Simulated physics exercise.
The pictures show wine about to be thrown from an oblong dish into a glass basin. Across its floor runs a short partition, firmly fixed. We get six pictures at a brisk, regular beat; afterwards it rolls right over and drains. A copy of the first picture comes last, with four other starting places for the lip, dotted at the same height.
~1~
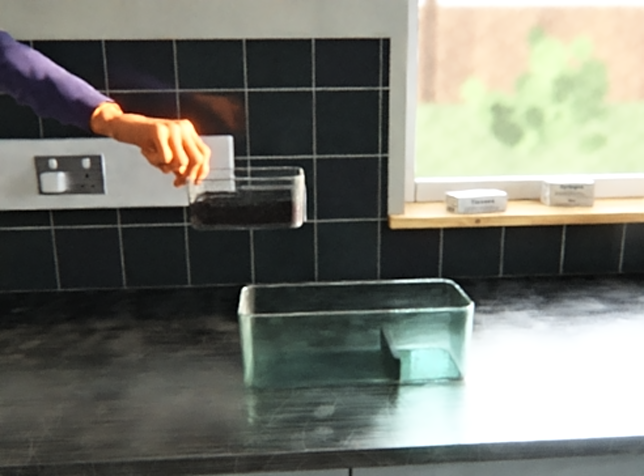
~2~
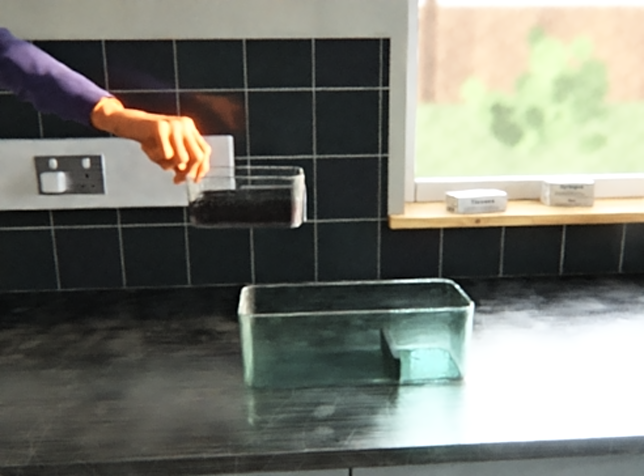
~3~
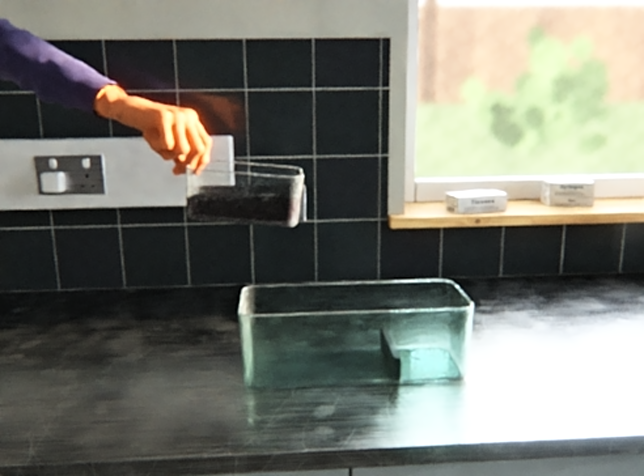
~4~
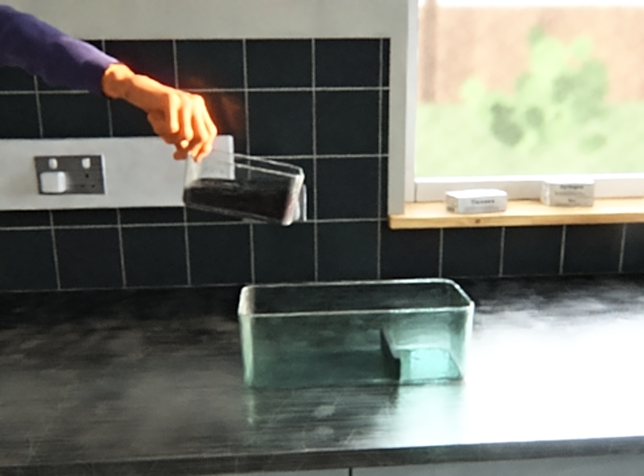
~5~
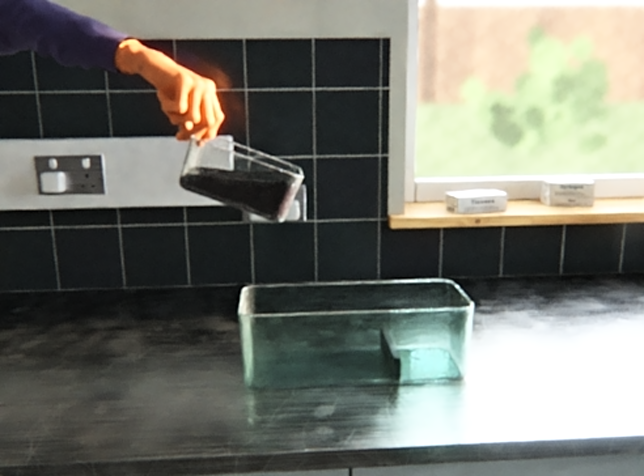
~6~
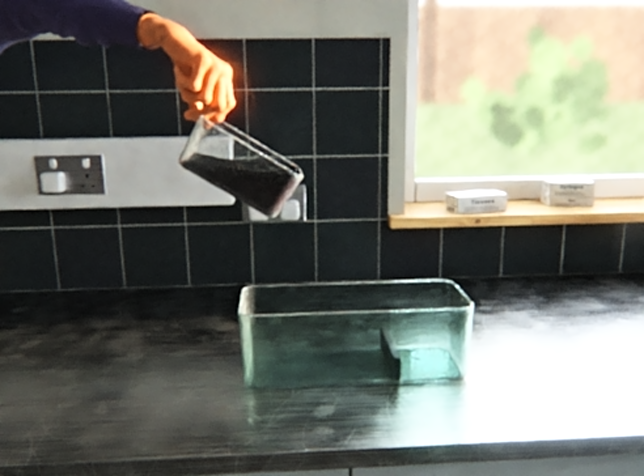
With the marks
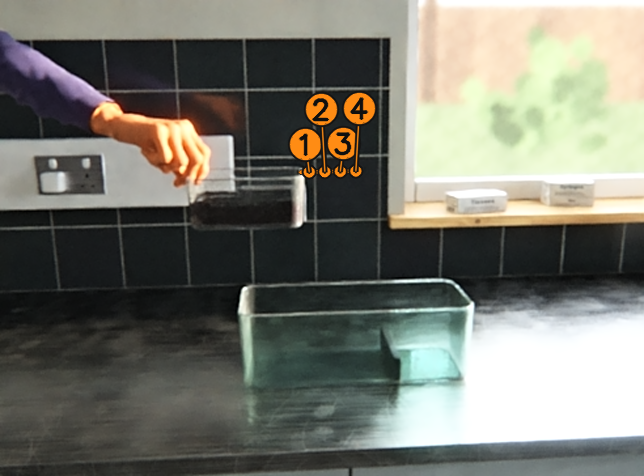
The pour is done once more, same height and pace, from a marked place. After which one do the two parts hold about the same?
1 beats the others.
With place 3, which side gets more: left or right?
More ends on the right.
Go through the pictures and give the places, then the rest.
Upright, lip at (300, 172); basin from (244, 386) to (467, 377); top of the wall at (390, 341); nothing has left yet.
Upright, lip at (300, 172); nothing has left yet.
Tipped about 6°, lip at (300, 172); nothing has left yet.
Tipped about 13°, lip at (300, 172); nothing has left yet.
Tipped about 22°, lip at (300, 172); nothing has left yet.
Tipped about 32°, lip at (300, 172); nothing has left yet.
On the marked copy, 1 at (309, 172); 2 at (324, 171); 3 at (340, 171); 4 at (355, 171).
Choosing 1, about 50 % ends left of the wall and 43 % right of it; 7 % is lost outside.
Choosing 2, about 32 % ends left of the wall and 61 % right of it; 8 % is lost outside.
Choosing 3, about 18 % ends left of the wall and 76 % right of it; 6 % is lost outside.
Choosing 4, about 27 % ends left of the wall and 67 % right of it; 6 % is lost outside.
